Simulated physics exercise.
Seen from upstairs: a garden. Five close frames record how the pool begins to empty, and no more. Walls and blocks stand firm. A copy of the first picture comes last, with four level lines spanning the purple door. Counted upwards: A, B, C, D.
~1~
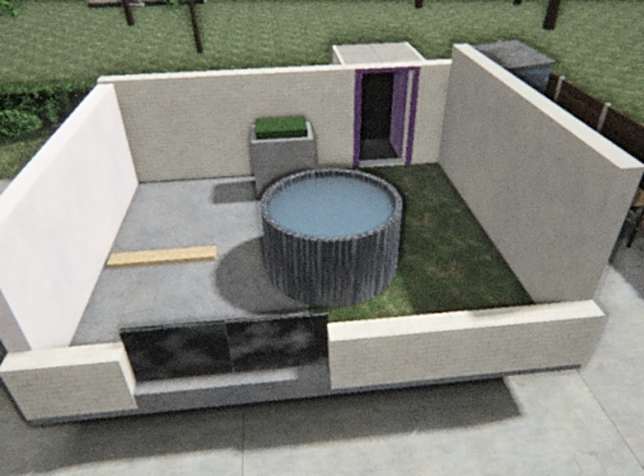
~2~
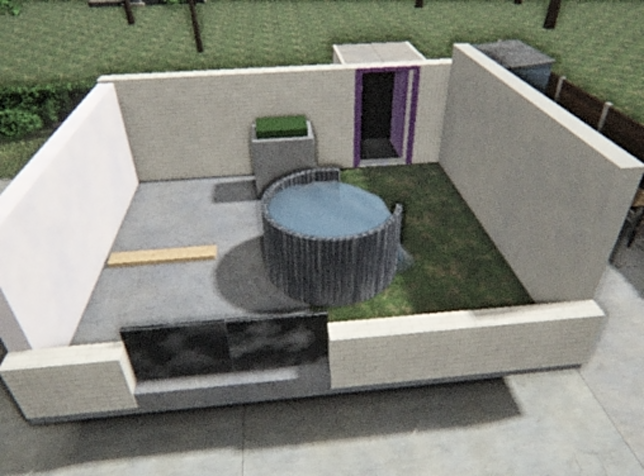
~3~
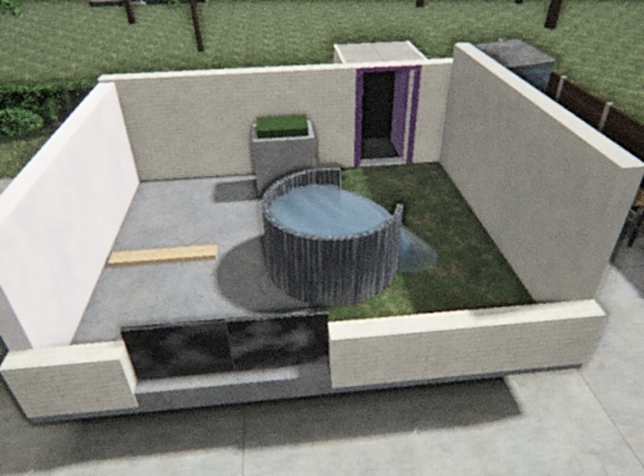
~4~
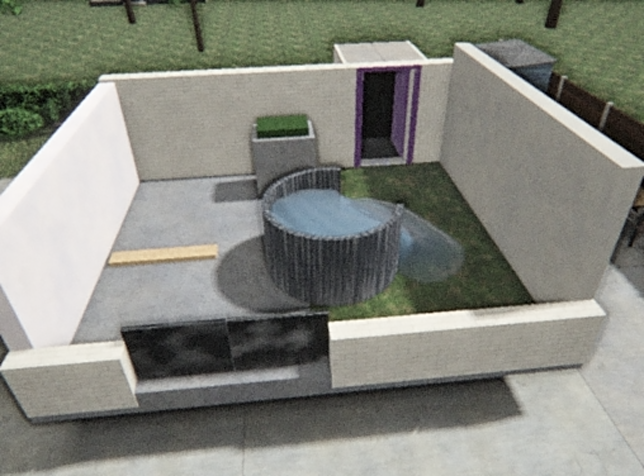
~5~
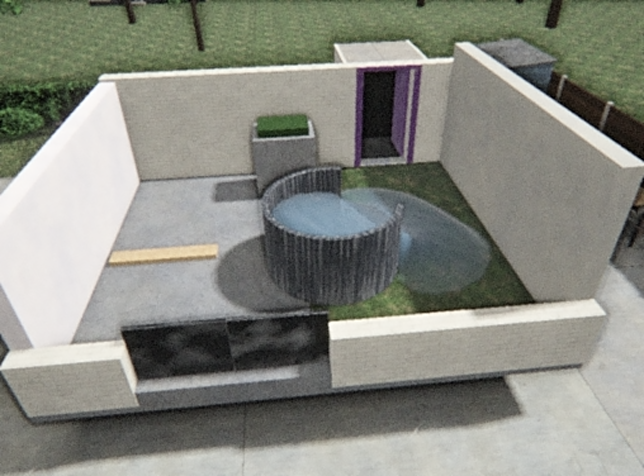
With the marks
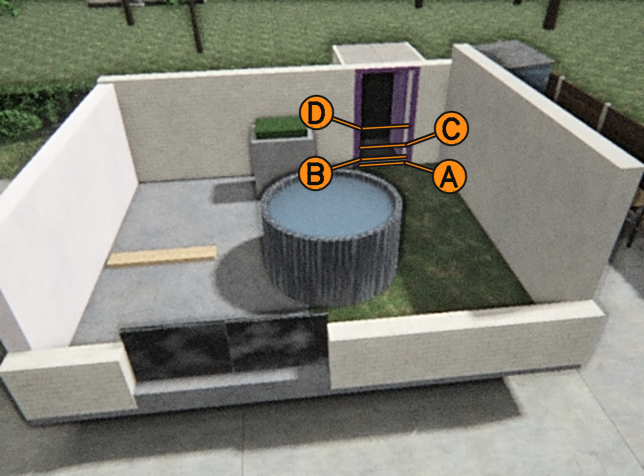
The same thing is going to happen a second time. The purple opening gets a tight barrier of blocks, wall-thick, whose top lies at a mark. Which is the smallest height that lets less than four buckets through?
I would pick mark C.
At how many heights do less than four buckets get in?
Two.
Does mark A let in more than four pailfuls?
Yes, it does.
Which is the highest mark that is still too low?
The answer is B.
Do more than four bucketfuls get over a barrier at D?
No, not at all.
On the marked copy, A at (382, 164); B at (382, 158); C at (383, 146); D at (384, 127); from the bottom up A, B, C, D.
With A, dozens of bucketfuls pour in.
With B, about 7 bucketfuls get in.
With C, a splash gets over, under a bucket.
With D, nothing gets over.
